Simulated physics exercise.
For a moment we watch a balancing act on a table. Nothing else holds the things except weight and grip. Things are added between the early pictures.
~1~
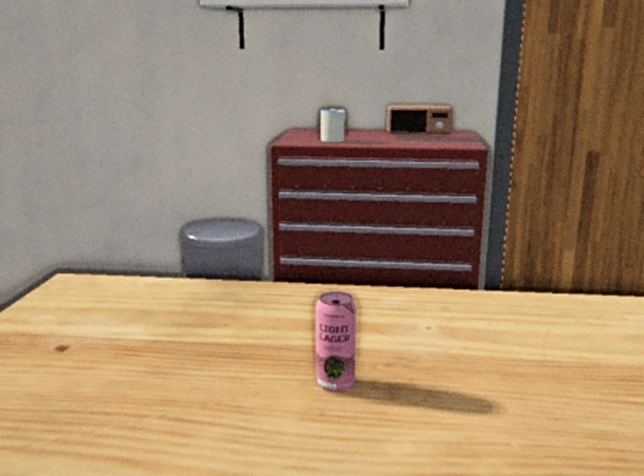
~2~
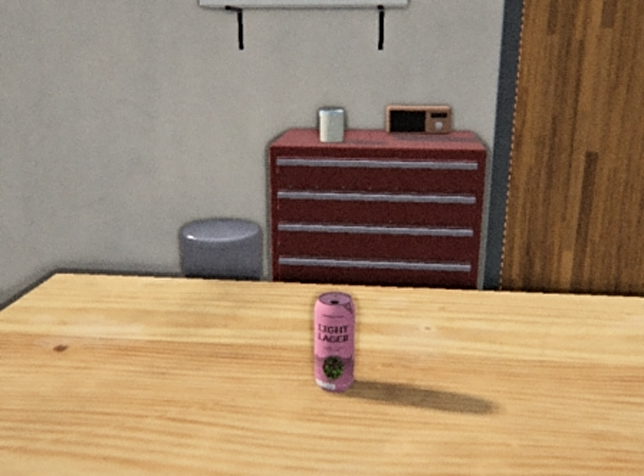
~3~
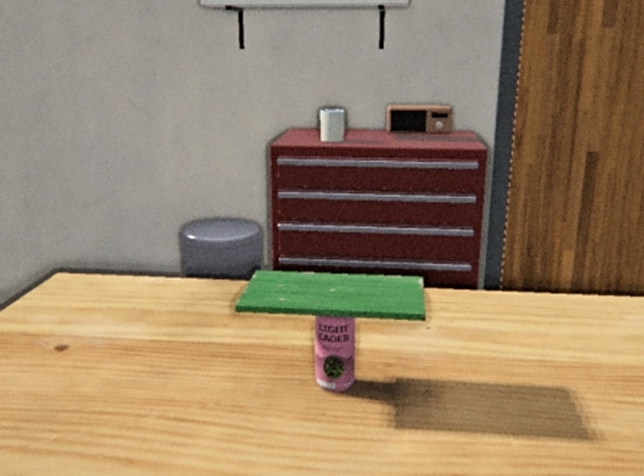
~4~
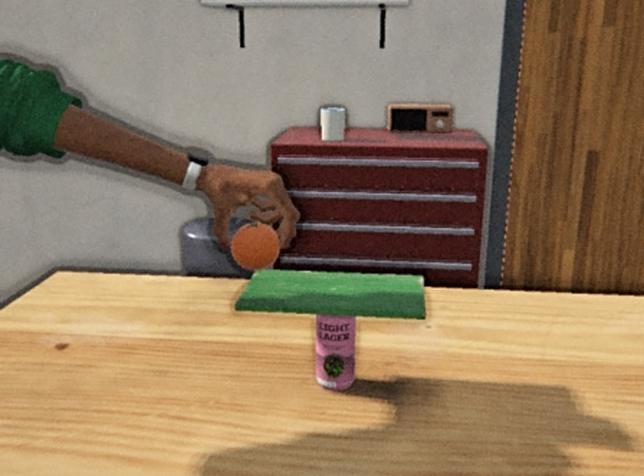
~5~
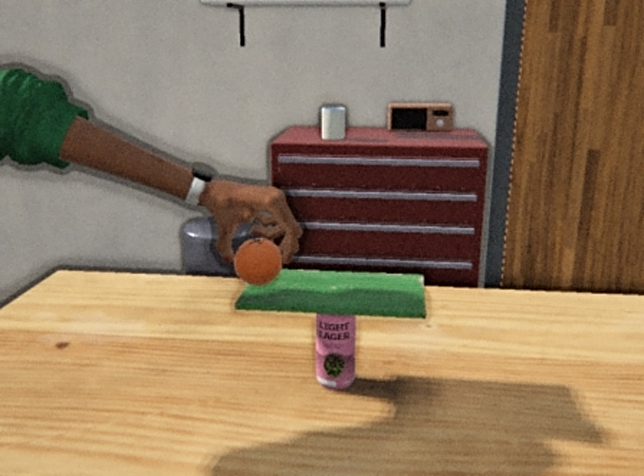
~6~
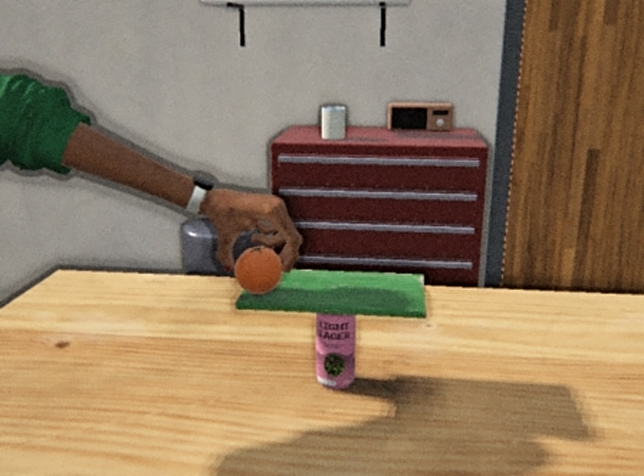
A green board appeared on top of a pink can standing on a wooden table, and then a hand reached in from the left and lowered an orange tomato slightly onto the board's left end.
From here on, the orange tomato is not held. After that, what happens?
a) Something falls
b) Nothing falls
Something falls.
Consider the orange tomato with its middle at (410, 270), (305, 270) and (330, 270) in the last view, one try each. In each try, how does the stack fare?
First time it falls over, second time it stays put, third time it stays put.
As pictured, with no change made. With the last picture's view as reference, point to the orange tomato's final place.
It finishes at about (242, 371).
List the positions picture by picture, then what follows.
In the first picture, the last thing is not in view yet.
In the second picture, the last thing is not in view yet.
In the third picture, the last thing is not in view yet; green board (334, 294).
In the fourth picture, still above its spot; orange tomato (256, 247); green board (334, 293).
In the fifth picture, still above its spot; orange tomato (258, 262); green board (334, 292).
In the sixth picture, in place under the hand; orange tomato (258, 271); green board (334, 291).
Then, 0.30 s later than the last frame, orange tomato now fallen; green board tilted by 35°.
Then, 0.50 s later than the last frame, green board on its side.
Then, 0.80 s later than the last frame, orange tomato resting near (247, 372).
Then, 1.00 s later than the last frame, green board now fallen.
When it is over, fallen, green board and orange tomato; pink can as before. End places, in pixels of the last picture, orange tomato near (242, 371). The stack comes apart.
